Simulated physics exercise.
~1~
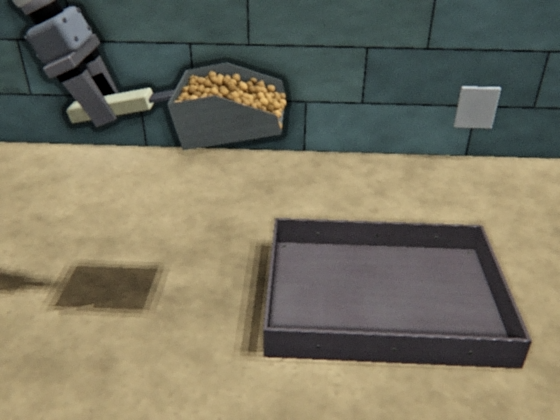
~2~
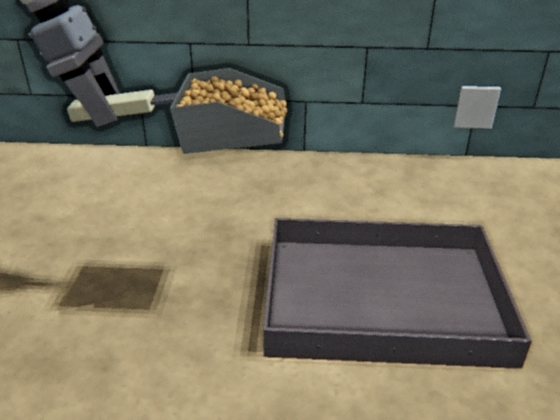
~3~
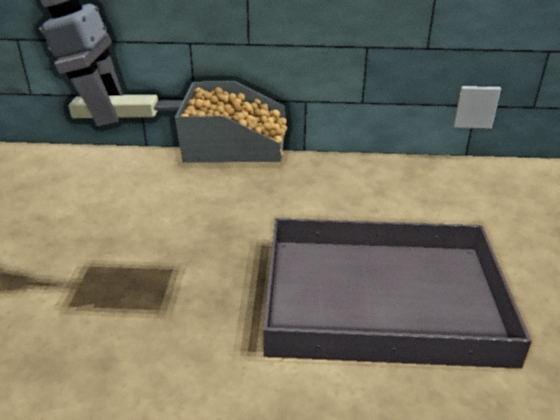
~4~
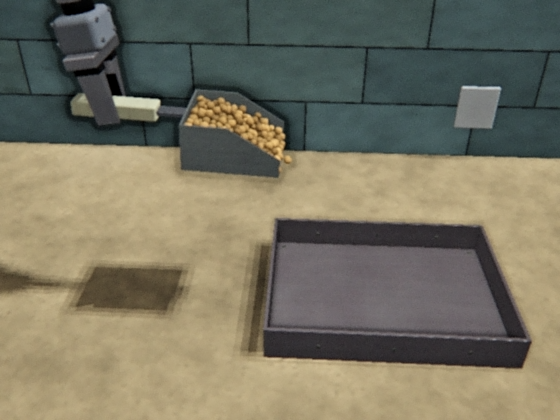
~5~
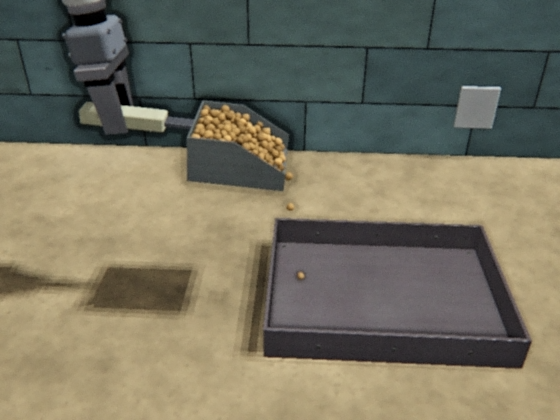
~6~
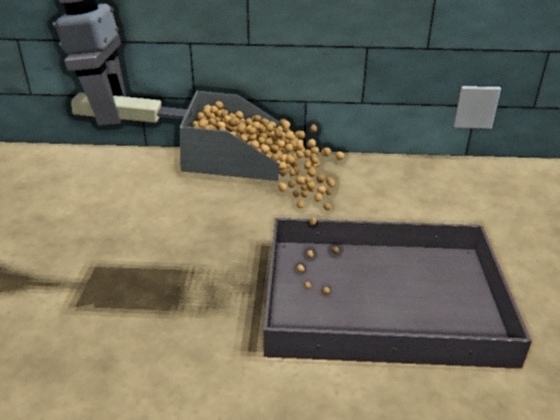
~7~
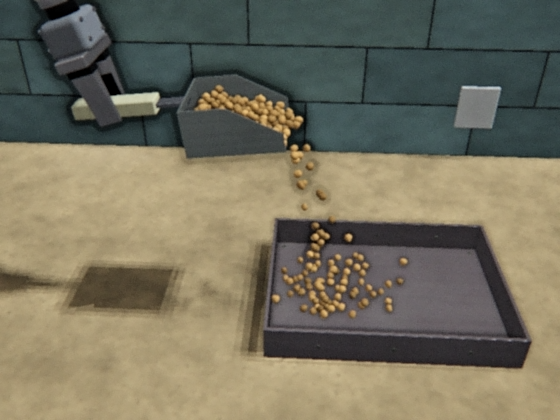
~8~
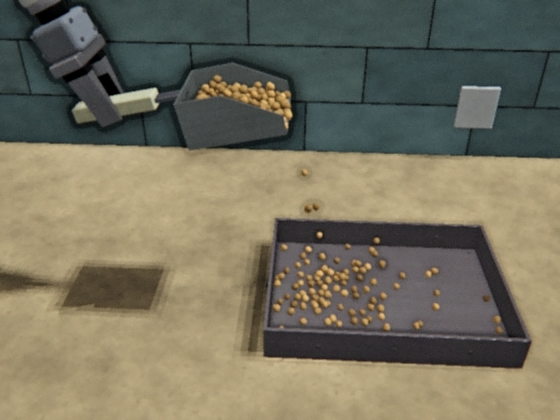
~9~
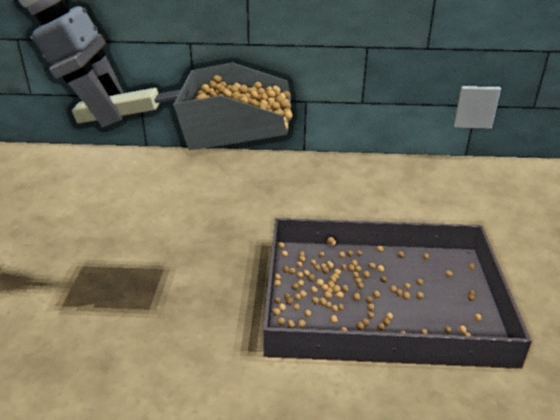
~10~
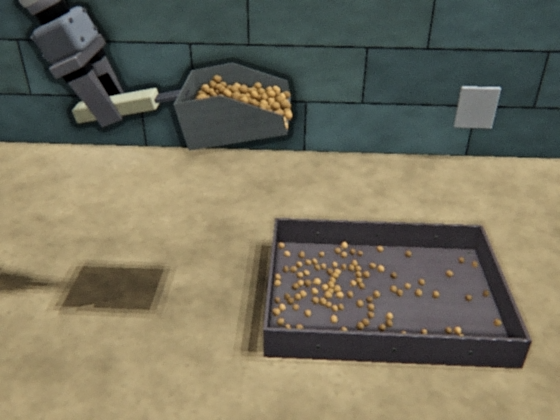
A robot gripper tips a scoop, spills some chickpeas into a tray, and levels back.
